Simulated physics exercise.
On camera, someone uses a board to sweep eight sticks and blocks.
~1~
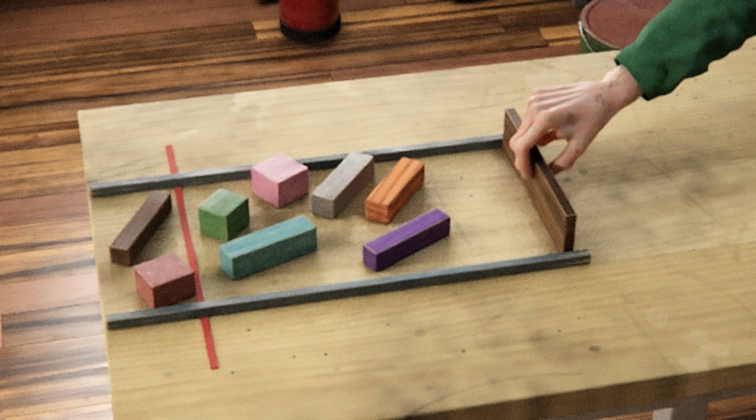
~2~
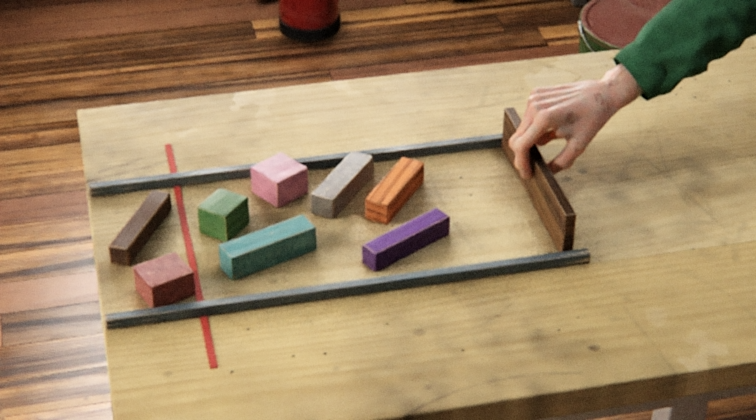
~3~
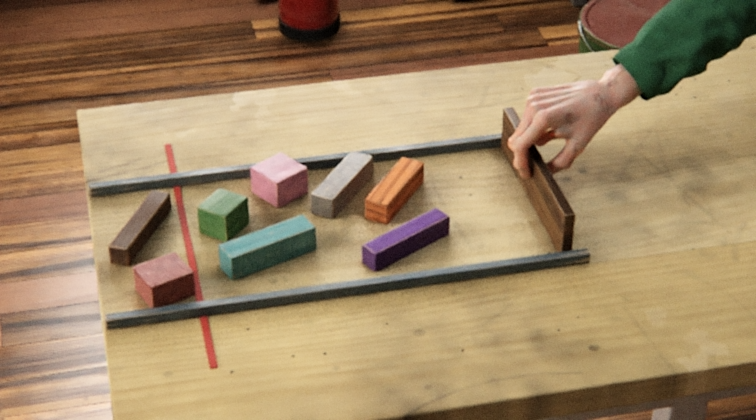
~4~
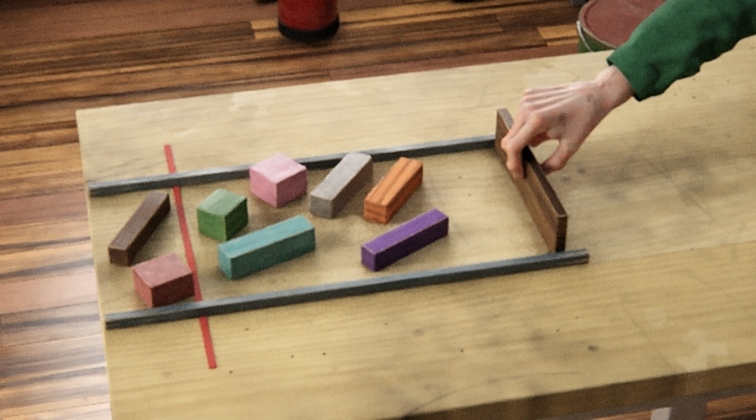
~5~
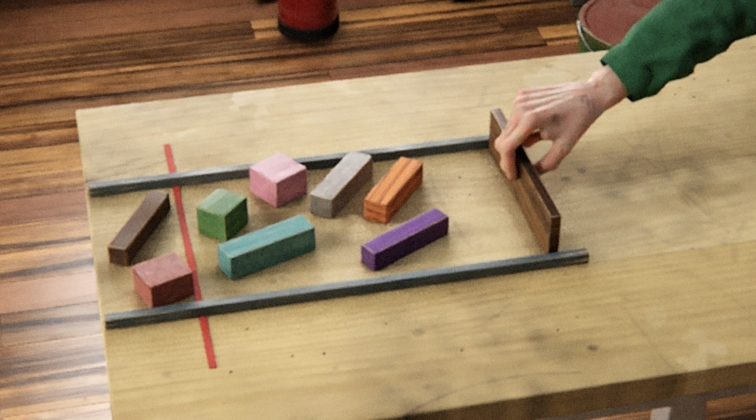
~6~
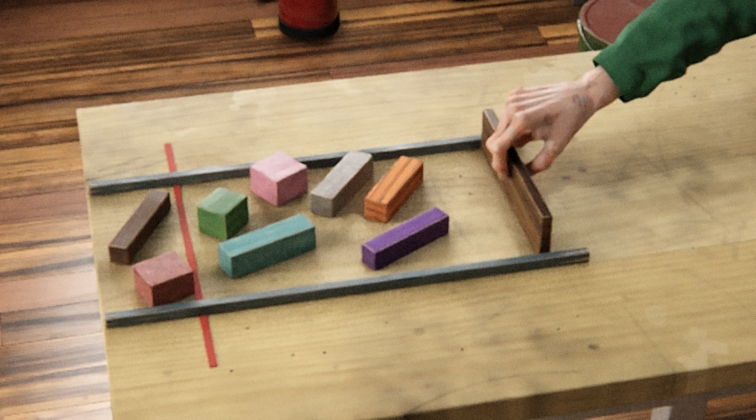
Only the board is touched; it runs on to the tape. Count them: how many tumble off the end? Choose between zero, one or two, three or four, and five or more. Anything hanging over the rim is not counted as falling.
The count is one or two.
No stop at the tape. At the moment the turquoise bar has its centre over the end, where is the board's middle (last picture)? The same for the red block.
With the turquoise bar it sits around (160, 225), with the red block around (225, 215).
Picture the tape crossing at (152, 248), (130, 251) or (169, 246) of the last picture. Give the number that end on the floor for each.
So, one try after another, the floor gets 5, then 6, then 2.
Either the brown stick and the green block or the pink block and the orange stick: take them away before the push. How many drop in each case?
Result: 1, then 1.
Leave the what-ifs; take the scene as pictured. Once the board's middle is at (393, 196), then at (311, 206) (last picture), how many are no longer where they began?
Counting first: 3, next 5.
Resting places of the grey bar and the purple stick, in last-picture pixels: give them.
The grey bar ends up near (143, 206), and the purple stick near (151, 280).
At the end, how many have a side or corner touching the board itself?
It's 2 of them.
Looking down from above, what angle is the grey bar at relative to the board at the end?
It is near 0° out of line.
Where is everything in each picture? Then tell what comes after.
Brown stick (141, 227); red block (165, 281); green block (224, 215); board (537, 179); tape (189, 245), in the first picture.
Red block (164, 281); orange stick (395, 190), in the second picture.
Green block (223, 215); turquoise bar (268, 247), in the third picture.
Brown stick (140, 227); grey bar (342, 185), in the fourth picture.
Red block (163, 281); purple stick (406, 239), in the fifth picture.
Brown stick (140, 226); red block (164, 280); green block (223, 214); board (515, 180); tape (188, 244), in the sixth picture.
Early on, none off yet; brown stick at rest near (140, 226); red block at rest near (164, 280); green block at rest near (223, 214).
A while later, none off yet; brown stick travelled a little near (120, 228); red block travelled about its own width near (110, 292); green block travelled well along near (160, 226).
Finally, the number that fall off is one or two; lost, red block and brown stick.
